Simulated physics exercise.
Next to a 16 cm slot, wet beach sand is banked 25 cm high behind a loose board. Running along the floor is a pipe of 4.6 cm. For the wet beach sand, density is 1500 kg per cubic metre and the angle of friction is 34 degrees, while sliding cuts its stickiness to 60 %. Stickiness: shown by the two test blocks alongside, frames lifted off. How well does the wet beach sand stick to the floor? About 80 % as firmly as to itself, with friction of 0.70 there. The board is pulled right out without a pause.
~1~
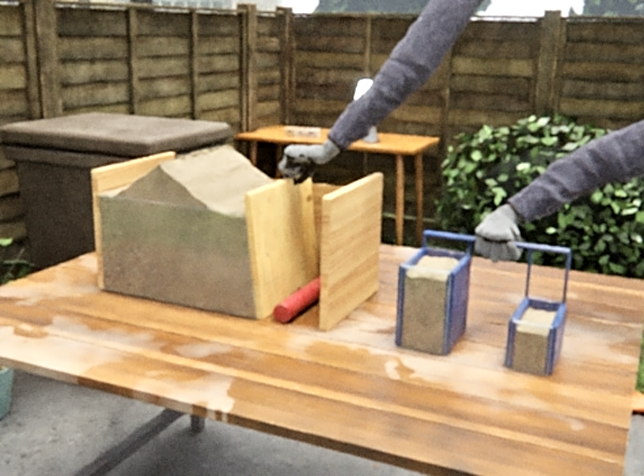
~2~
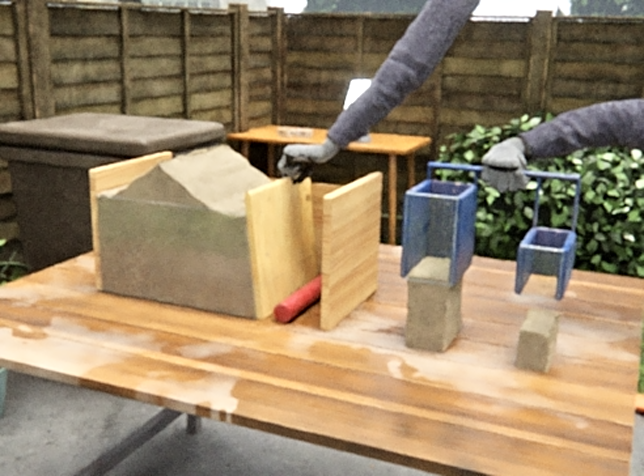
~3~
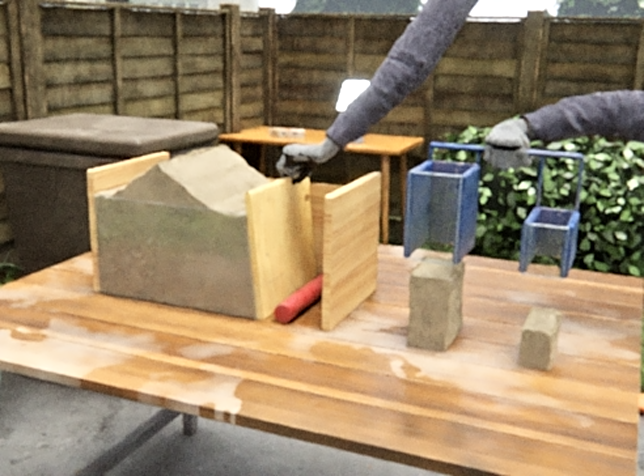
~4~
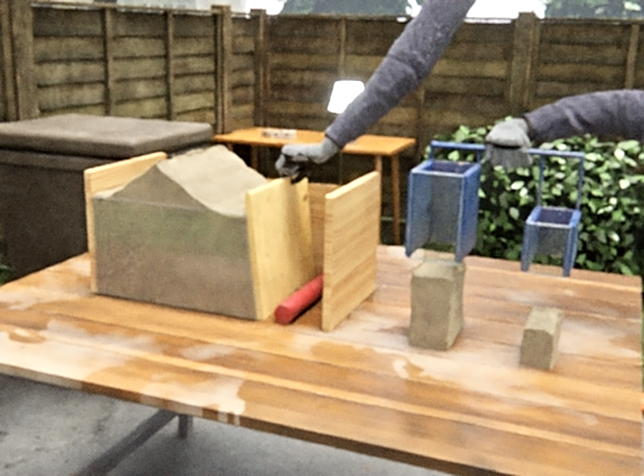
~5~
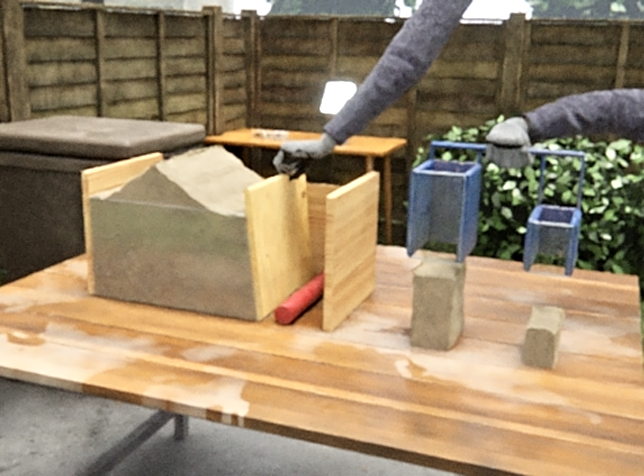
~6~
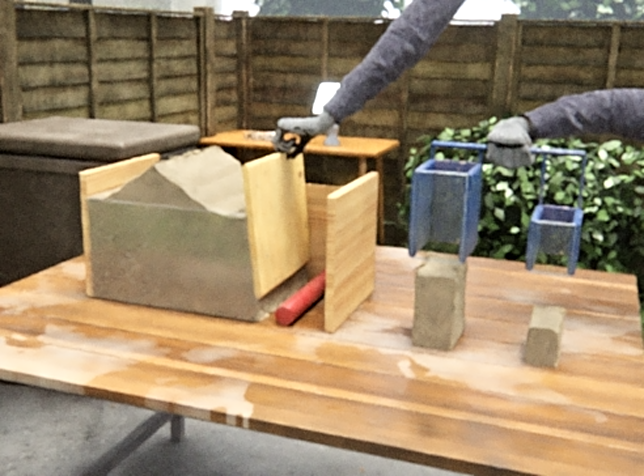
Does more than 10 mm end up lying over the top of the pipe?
No.
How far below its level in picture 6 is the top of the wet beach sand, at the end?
I'd put it at close to 0.0 cm.
Last picture + 0.25 s, the face still stands and nothing lies on the pipe.
Last picture + 0.52 s, the face still stands and nothing lies on the pipe.
Last picture + 0.82 s, the face still stands and nothing lies on the pipe.
Last picture + 1.11 s, the face still stands and nothing lies on the pipe.
Last picture + 1.15 s, the face still stands and nothing lies on the pipe.
